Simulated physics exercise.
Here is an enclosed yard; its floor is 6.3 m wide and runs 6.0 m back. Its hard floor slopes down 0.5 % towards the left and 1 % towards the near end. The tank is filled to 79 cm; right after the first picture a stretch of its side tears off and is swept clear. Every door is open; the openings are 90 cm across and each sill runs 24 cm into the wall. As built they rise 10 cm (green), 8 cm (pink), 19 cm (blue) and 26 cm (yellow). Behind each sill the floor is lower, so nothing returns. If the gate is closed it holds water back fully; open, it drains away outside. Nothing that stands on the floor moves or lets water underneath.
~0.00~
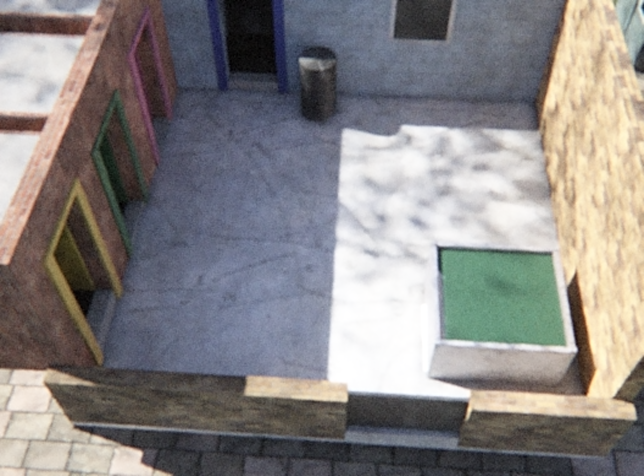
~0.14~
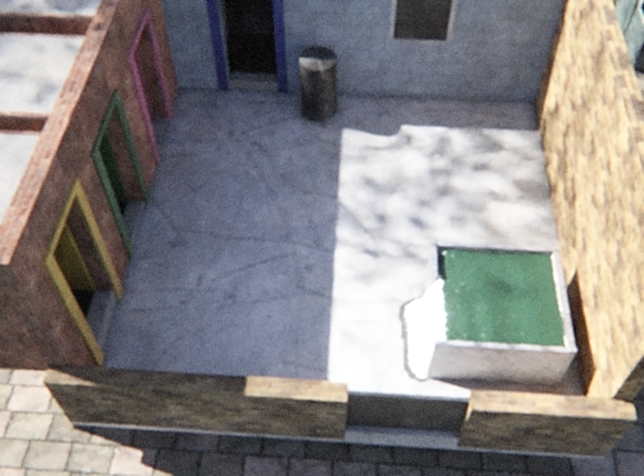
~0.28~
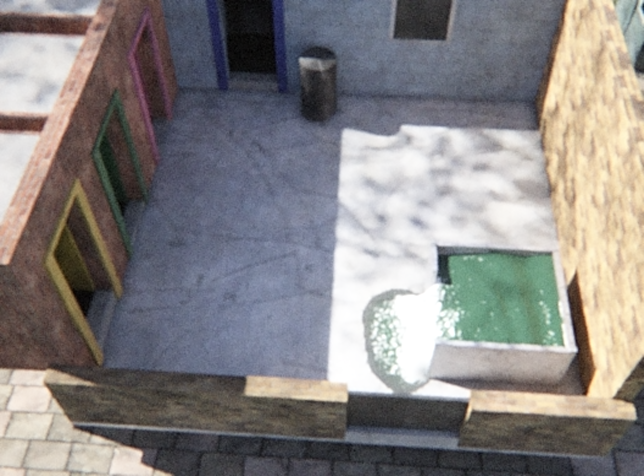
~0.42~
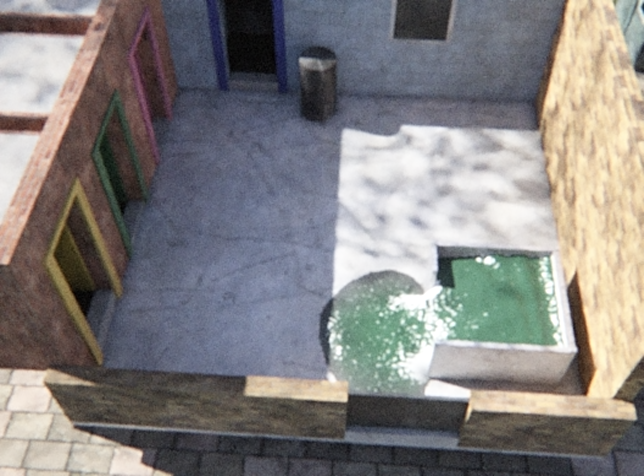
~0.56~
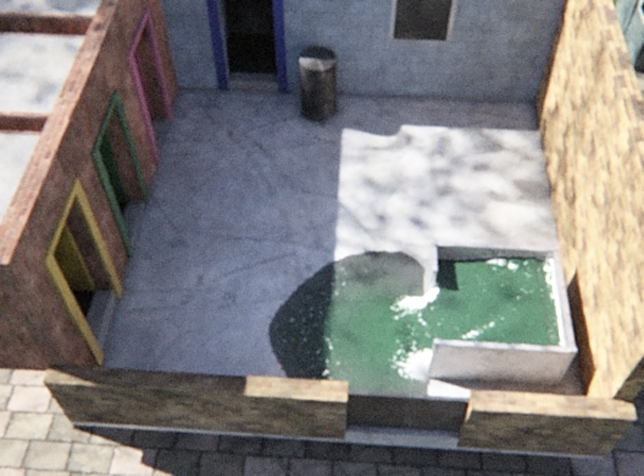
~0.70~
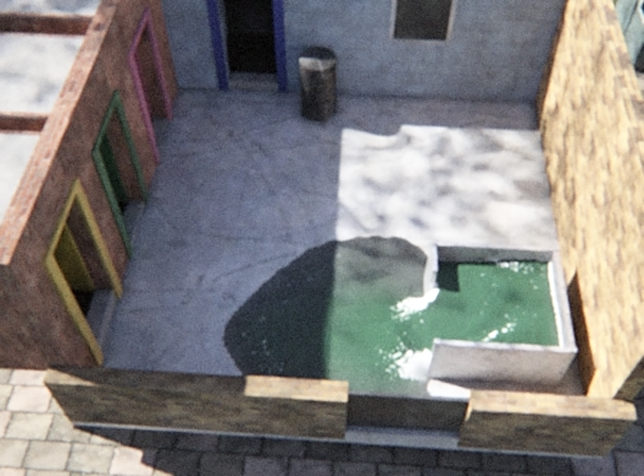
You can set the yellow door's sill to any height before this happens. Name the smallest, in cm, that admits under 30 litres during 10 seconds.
Some 25 cm above the ground.
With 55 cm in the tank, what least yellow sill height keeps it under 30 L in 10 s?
About 16 cm.
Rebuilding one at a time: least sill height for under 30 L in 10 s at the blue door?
About 10.0 cm at blue.
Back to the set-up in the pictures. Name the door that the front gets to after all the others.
It is the blue one.
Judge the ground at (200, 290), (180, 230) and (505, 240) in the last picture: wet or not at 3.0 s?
In turn: Under water, flooded, still dry.
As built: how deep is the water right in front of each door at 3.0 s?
Depths in cm: Green 17, pink 6, blue 0, yellow 27.
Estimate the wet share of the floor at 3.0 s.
Some 45 per cent of it.
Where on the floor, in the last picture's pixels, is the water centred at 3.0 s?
Around (274, 309).
After 1.4 s water covers 35 % of the floor, deepest (44 cm) near (90, 397); 21 cm at the yellow door, 0 litres in over its 26 cm sill.
After 3.0 s water covers 45 % of the floor, deepest (30 cm) near (90, 397); 27 cm at the yellow door, 22 litres in over its 26 cm sill.
After 10.0 s water covers 95 % of the floor, deepest (12 cm) near (551, 272); 6 cm at the yellow door, 24 litres in over its 26 cm sill.
At the yellow door as built, the water arrived by 1.2 s and peaked near 35 cm at 2.2 s.
With a sill of 22.5 cm, 45 litres would have come in within the 10 s; with 30 cm, 11 litres. So under 30 litres takes about 25 cm.
